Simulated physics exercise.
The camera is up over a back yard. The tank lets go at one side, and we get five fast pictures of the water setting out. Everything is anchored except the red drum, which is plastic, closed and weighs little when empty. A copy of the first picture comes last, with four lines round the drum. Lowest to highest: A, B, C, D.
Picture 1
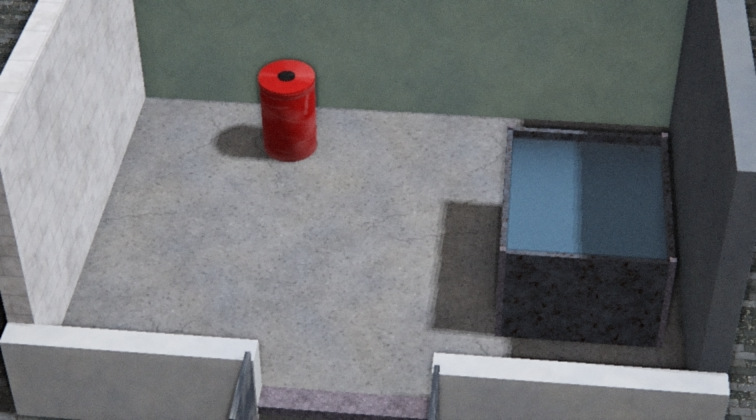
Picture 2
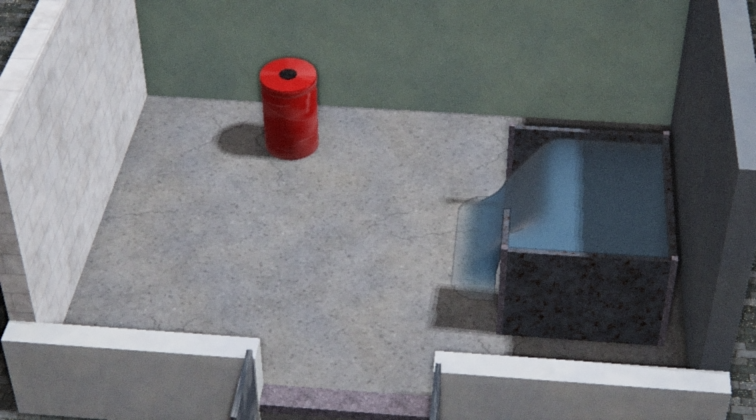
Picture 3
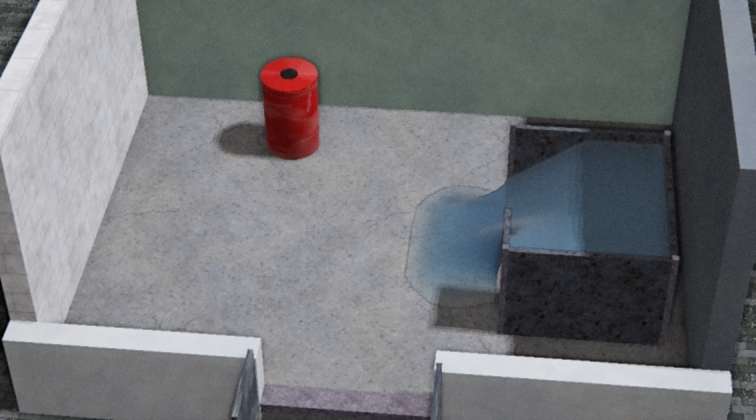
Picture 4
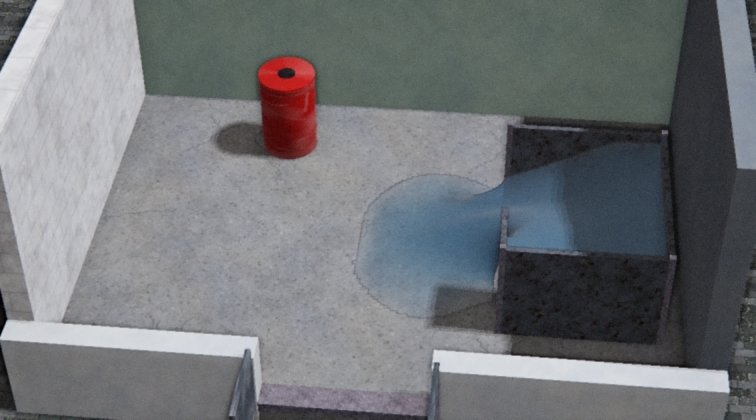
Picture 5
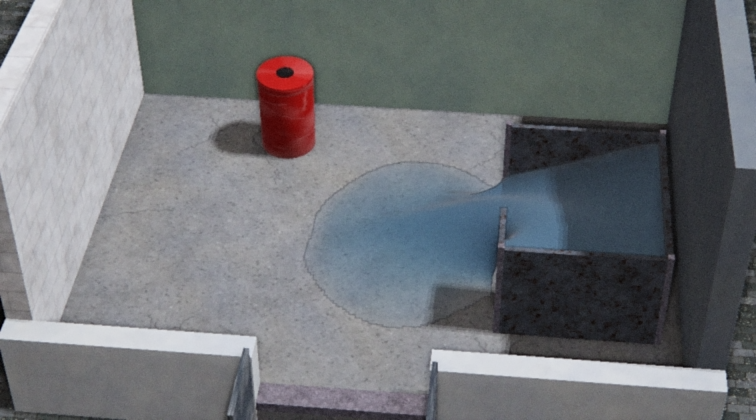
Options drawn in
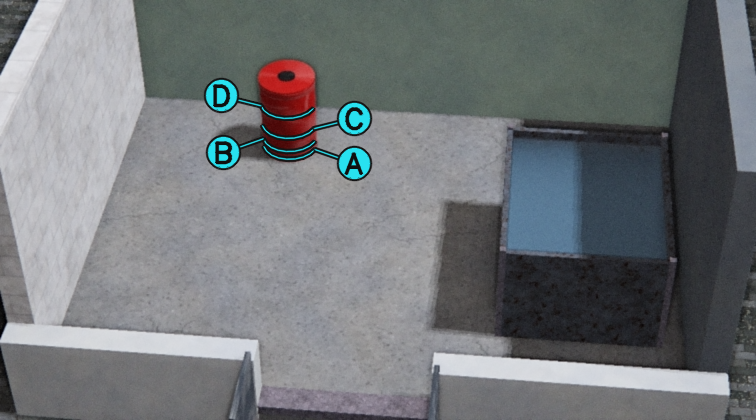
Blue water pours out through the left side of a dark, speckled tank at the right of a walled back yard, seen from above, and its level inside drops. It spreads leftward over the grey concrete in a widening rounded pool, reaching about the middle of the floor. A red drum stands still near the green back wall, left of centre, behind low white-topped front walls with an opening between them.
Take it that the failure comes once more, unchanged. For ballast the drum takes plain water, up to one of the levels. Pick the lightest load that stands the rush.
Line D.
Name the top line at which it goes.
That is line C.
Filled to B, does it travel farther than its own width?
Yes, clearly.
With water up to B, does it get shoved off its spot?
Yes, that goes wrong.
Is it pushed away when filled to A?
Yes, it does.
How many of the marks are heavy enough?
One.
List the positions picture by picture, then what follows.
Lid of the red drum at (287, 76); tank full, its middle at (587, 198); open gate at (346, 351).
Water covers 3 % of the ground and is seen nearest the drum at (471, 208).
Water covers 6 % of the ground and is seen nearest the drum at (433, 202).
Water covers 11 % of the ground and is seen nearest the drum at (400, 188).
Lid of the red drum at (285, 73); water covers 16 % of the ground and is seen nearest the drum at (367, 178).
On the marked copy, A at (286, 159); B at (286, 151); C at (285, 138); D at (284, 118); from the bottom up A, B, C, D.
For line A, it is pushed about 3 times its own width away.
For line B, it is pushed about 3 times its own width away.
For line C, it is pushed about half its own width away.
For line D, it does not move.
